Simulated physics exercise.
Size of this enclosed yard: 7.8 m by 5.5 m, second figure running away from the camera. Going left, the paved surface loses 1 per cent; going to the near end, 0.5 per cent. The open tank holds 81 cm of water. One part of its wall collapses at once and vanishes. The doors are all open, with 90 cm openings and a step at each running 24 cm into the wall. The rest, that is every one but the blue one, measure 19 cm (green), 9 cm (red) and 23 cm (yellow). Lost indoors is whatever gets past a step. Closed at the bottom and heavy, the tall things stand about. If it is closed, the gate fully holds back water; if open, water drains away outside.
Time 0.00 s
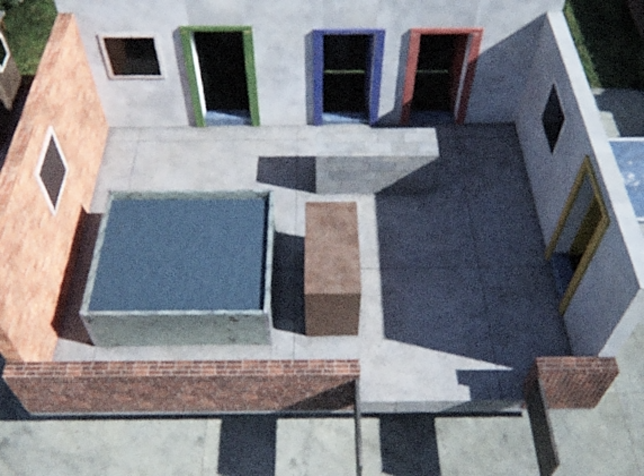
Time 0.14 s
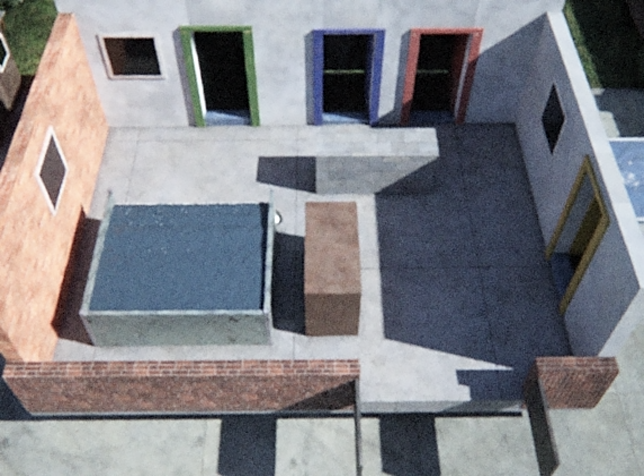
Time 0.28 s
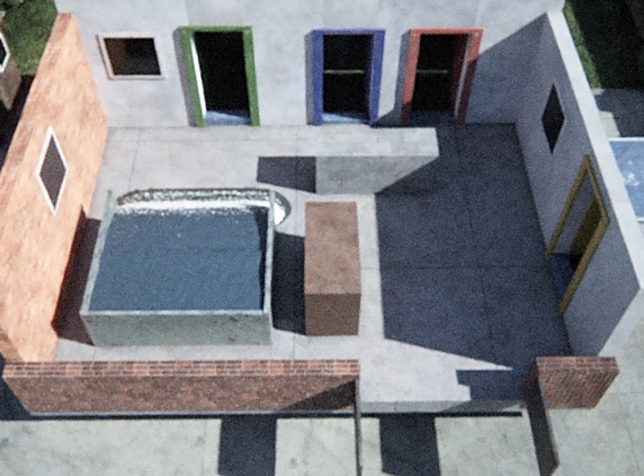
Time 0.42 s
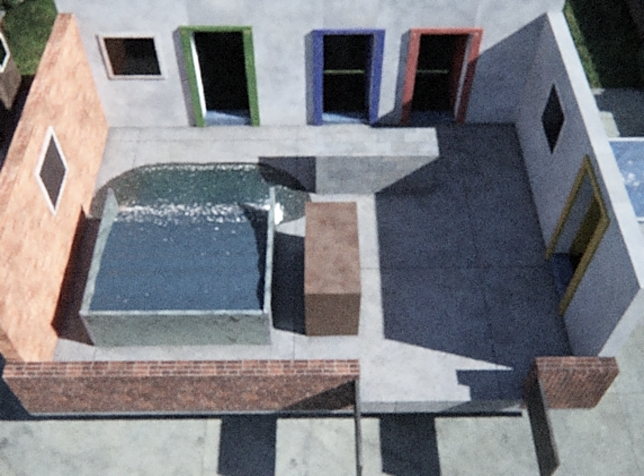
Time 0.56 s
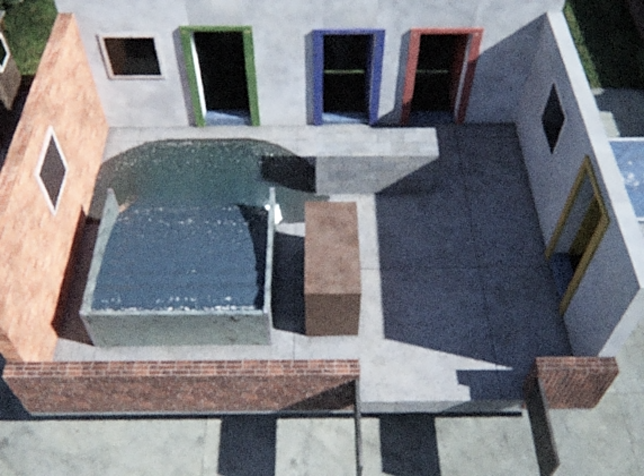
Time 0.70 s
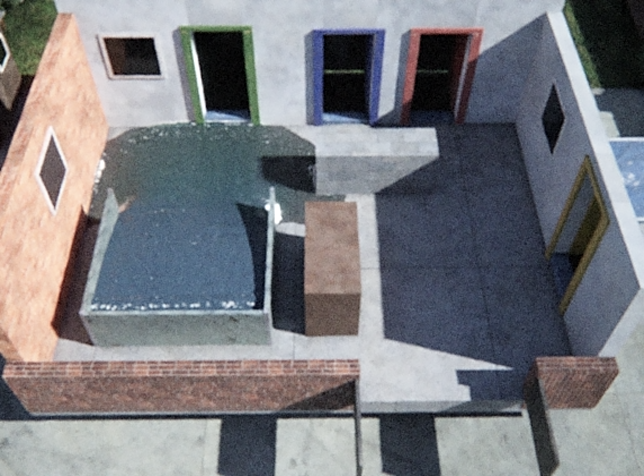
A walled yard with a pale paved floor, seen from high above by a still camera, holds a large open tank of blue water on the left. A brown block stands beside it, a low grey block lies behind, and green, blue and red doorways line the back wall, with a yellow one at right. The tank's far side vanishes, and water pours out, spreading backward across the paving toward the back wall as the level inside sinks.
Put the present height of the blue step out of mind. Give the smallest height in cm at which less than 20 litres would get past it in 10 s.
Close to 15 cm is just enough.
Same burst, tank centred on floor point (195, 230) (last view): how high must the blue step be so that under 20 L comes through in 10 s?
10.5 cm or thereabouts.
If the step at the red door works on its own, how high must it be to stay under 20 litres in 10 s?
At red, about 10.0 cm.
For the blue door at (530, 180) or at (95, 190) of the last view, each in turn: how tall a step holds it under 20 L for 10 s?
You'd want about 15 cm there first, then about 30 cm.
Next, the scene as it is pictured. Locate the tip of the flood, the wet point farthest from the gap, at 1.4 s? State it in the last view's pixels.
Pixel close to (372, 127).
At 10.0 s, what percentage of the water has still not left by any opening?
Around 76 in a hundred parts remain.
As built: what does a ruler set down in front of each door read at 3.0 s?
Centimetres: Blue = 16, green = 37, red = 7, yellow = 0.
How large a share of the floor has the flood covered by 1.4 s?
Wet share: Near 30 %.
After 1.4 s water covers 30 % of the floor, deepest (60 cm) near (109, 130); 14 cm at the blue door, 1 litre in over its 10 cm step.
After 3.0 s water covers 45 % of the floor, deepest (38 cm) near (109, 130); 16 cm at the blue door, 35 litres in over its 10 cm step.
After 10.0 s water covers 100 % of the floor, deepest (18 cm) near (107, 137); 10 cm at the blue door, 69 litres in over its 10 cm step.
At the blue door as built, the water arrived by 1.1 s and peaked near 18 cm at 2.2 s.
With a step of 13 cm, 35 litres would have come in within the 10 s; with 17.5 cm, 8 litres. So under 20 litres takes about 15 cm.
